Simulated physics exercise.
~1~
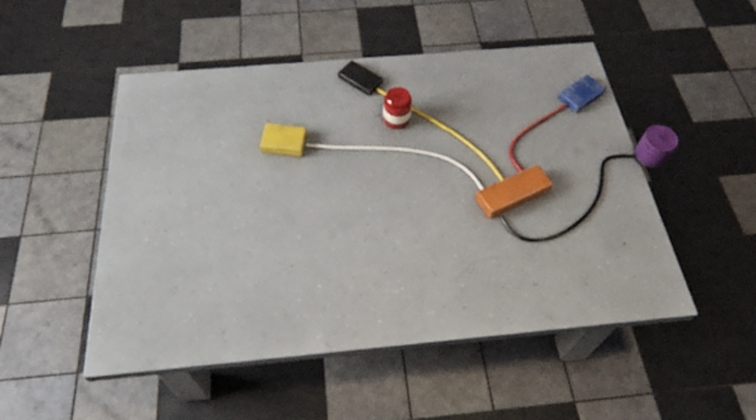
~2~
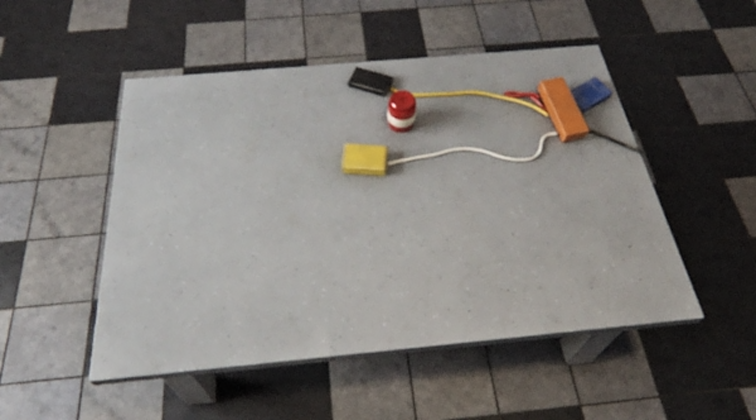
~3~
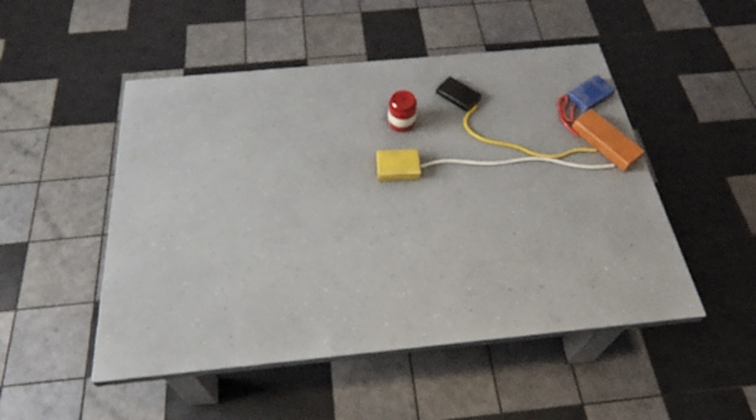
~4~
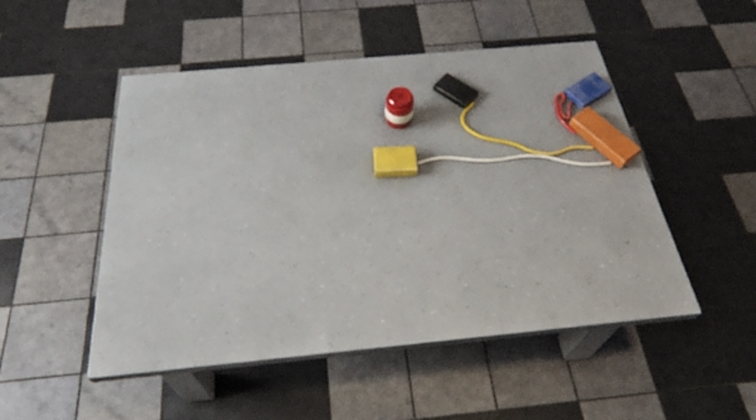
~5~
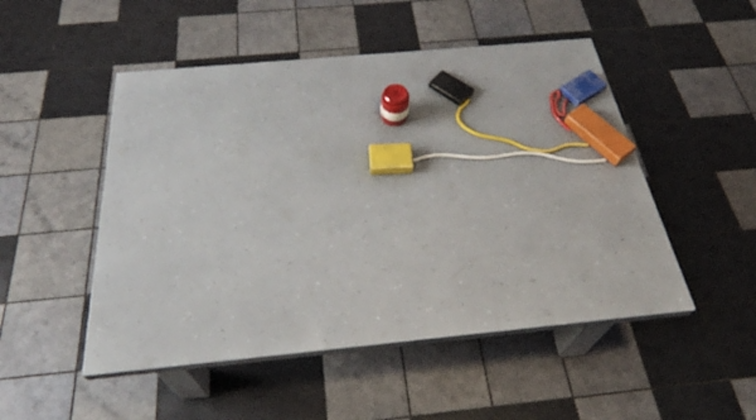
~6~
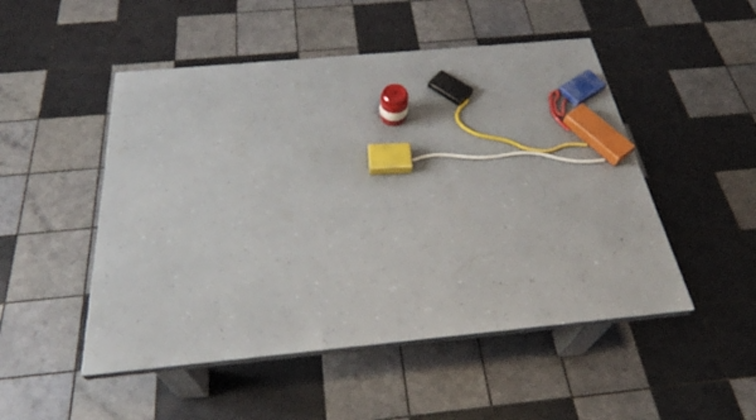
On a grey table, a falling purple cup-like object drags the orange strip and corded devices rightward.
